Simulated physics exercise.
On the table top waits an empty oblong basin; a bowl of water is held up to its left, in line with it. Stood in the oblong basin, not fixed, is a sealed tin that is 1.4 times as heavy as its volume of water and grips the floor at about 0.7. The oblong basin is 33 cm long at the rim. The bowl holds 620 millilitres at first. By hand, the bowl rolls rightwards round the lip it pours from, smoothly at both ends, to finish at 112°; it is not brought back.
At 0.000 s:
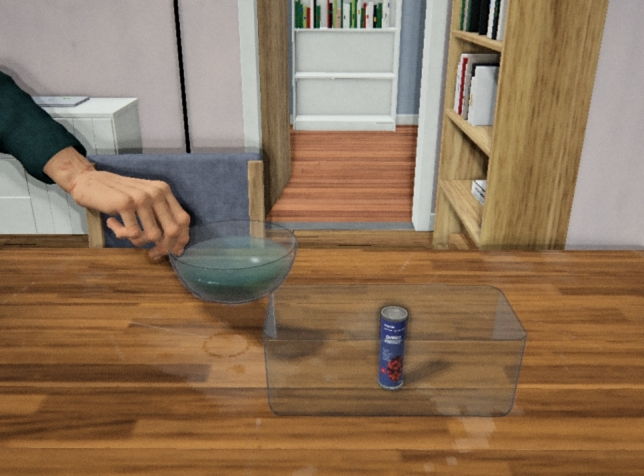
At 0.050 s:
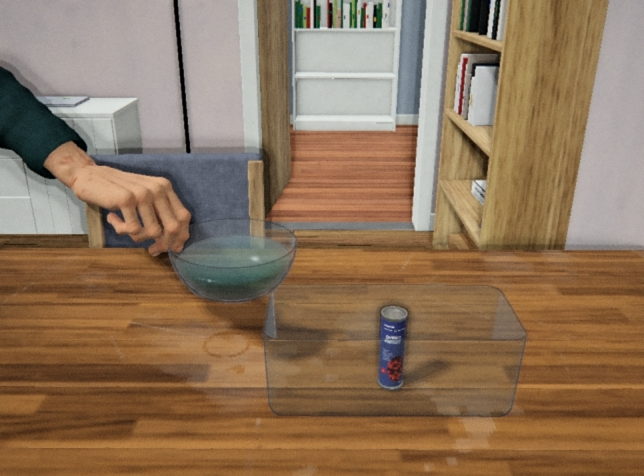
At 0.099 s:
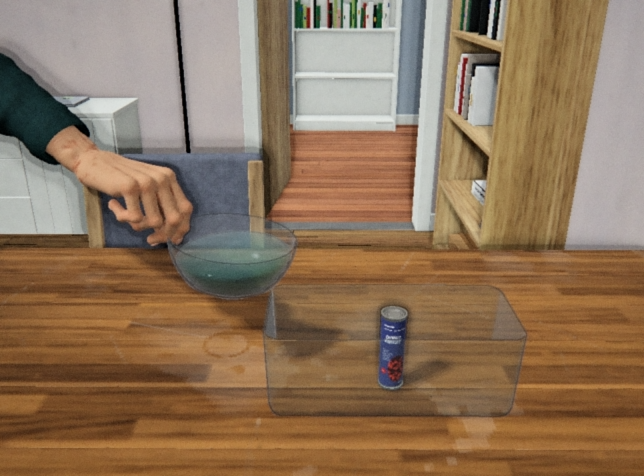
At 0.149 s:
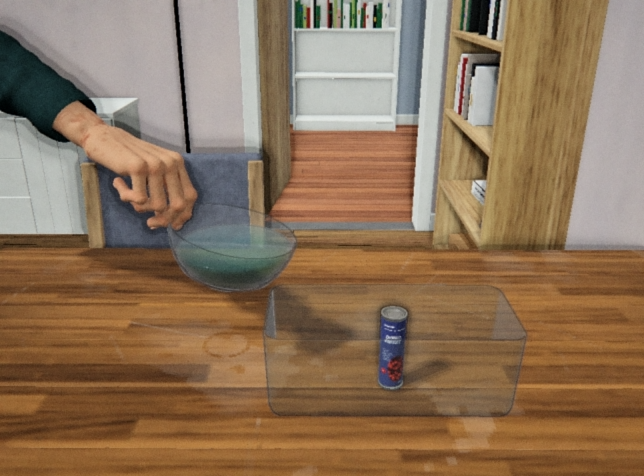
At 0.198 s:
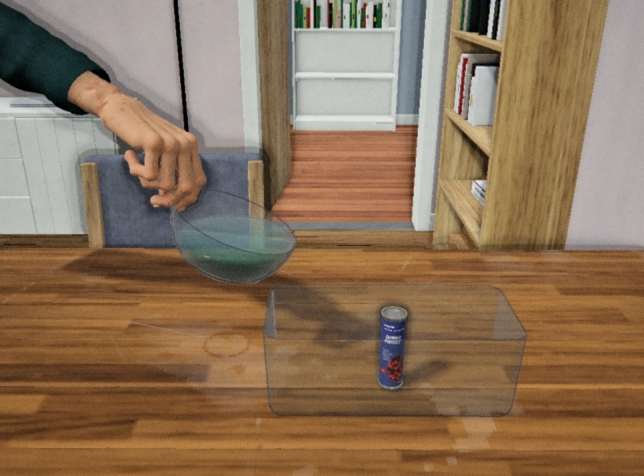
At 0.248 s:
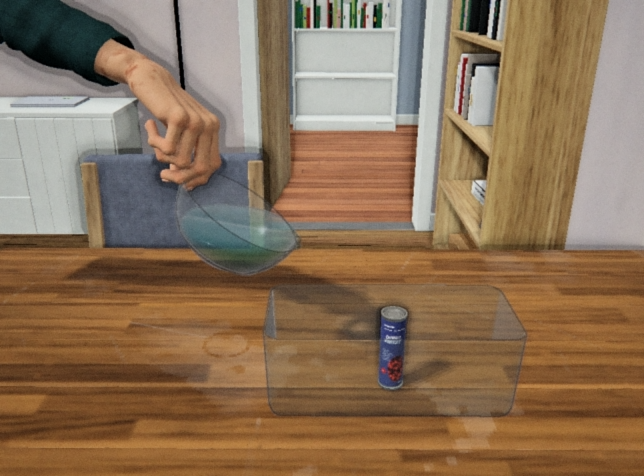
A hand in a dark green sleeve, reaching in from the left, rolls a clear glass bowl of blue-green water steadily rightwards about its right lip, its left side rising. The bowl is held above a wooden table, left of a see-through oblong basin with a blue tin standing inside. The still camera looks slightly down across a room with a blue-grey chair, white cabinet, doorway and bookshelves behind.
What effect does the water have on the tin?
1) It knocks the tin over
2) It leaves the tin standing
1.
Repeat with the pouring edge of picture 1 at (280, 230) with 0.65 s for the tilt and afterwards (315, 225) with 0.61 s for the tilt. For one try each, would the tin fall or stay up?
In the first try it comes down; in the second it remains standing.
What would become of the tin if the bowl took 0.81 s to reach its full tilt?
Then it tips over.
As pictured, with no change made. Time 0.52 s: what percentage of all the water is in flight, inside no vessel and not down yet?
Roughly 64 percent.
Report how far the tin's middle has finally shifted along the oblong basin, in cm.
Around 7.5 cm.
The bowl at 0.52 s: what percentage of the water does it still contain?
Close to 16 in a hundred.
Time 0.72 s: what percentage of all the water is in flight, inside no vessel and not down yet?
Airborne fraction: Approx. 1 %.
By 0.52 s the tilt is 100° and 15 per cent is still to pour; the tin stands where it began.
By 0.72 s the tilt is 112° and 0 per cent is still to pour; the tin leans 18°.
By 0.93 s the tilt is 112° and 0 per cent is still to pour; the tin lies on its side.
By 1.16 s the tilt is 112° and 0 per cent is still to pour; the tin lies on its side.
At rest the tin lies on its side.
